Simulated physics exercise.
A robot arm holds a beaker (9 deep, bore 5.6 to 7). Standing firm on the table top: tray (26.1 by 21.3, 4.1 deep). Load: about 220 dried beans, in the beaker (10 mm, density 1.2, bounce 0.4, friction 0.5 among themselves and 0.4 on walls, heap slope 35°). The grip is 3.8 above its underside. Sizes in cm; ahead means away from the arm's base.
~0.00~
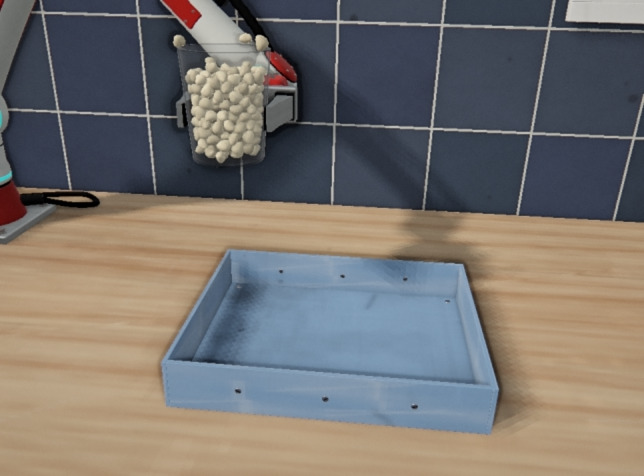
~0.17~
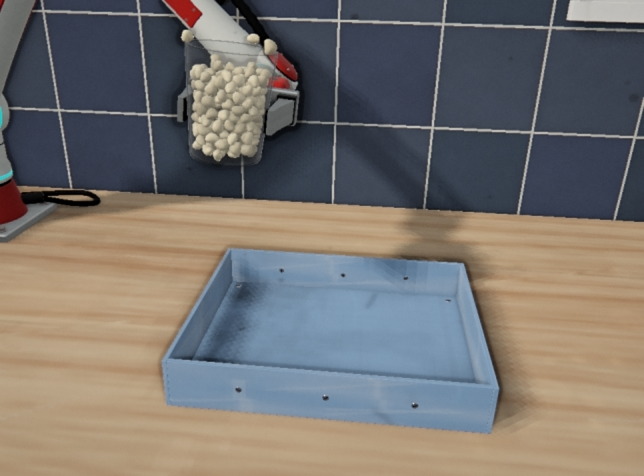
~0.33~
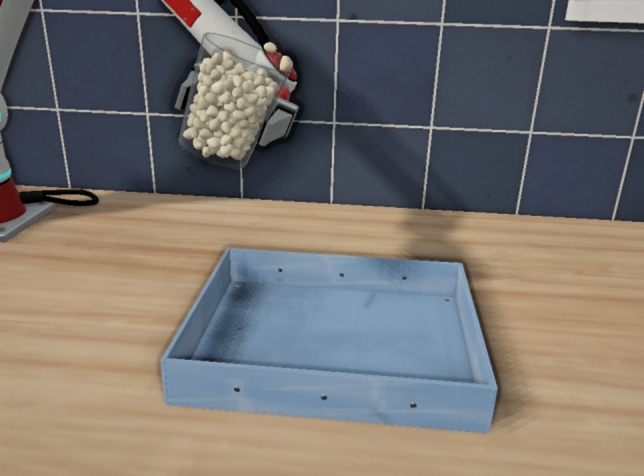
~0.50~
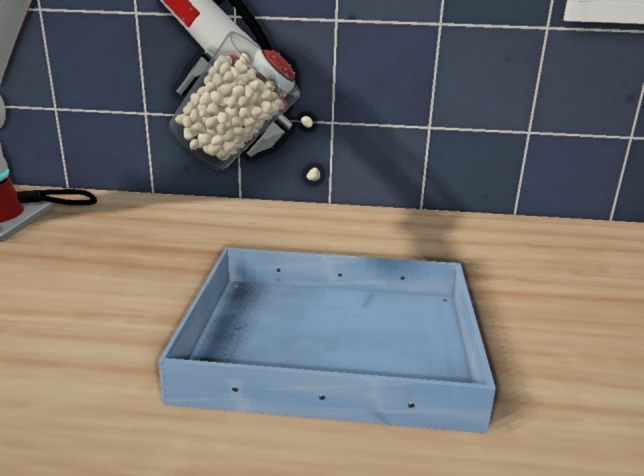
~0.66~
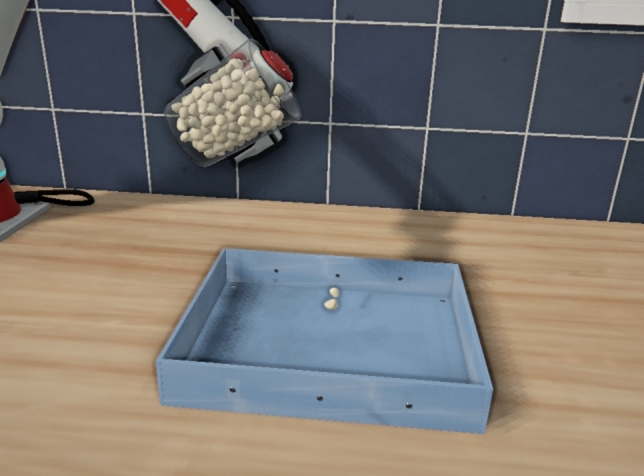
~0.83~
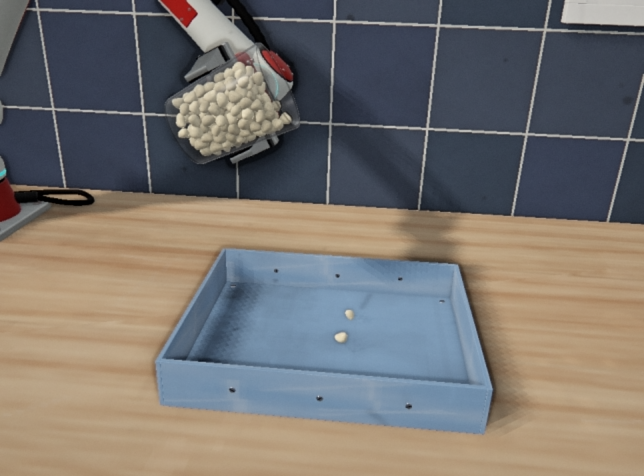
Robot arm tilting a clear beaker heaped with pale beans to the right, two beans dropping into a blue tray below.
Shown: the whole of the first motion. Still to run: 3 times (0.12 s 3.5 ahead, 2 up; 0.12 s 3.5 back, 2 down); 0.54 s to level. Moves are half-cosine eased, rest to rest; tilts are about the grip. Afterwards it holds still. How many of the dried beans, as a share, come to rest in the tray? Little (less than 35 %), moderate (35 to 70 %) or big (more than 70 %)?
Answer: Moderate; 35 to 70 % of the dried beans finish in the tray.
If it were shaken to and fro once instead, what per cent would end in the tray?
In that case some 25 per cent.
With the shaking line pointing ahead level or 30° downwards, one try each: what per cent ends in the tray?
About 30 and 15 per cent.
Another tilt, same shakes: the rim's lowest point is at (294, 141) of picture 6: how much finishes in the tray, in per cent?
About 80 per cent.
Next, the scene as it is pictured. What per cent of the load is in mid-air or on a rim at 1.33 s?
About 15 per cent.
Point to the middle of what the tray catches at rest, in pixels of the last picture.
Around (358, 340).
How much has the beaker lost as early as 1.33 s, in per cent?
Near 40 per cent so far.
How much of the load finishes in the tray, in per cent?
Some 50 per cent.
After 1.33 s, tilted 62° forward, highest piece 24 above the table; 137 in the beaker, 53 in the tray, 33 in flight or on a rim.
After 1.84 s, tilted 28° forward, highest piece 26 above the table; 116 in the tray, 107 in the beaker.
After 2.29 s, level, highest piece 25 above the table; 116 in the tray, 107 in the beaker.
After 3.34 s, level, highest piece 25 above the table; 116 in the tray, 107 in the beaker.
In the end, 116 in the tray, 107 in the beaker. That is 52 % in the tray.
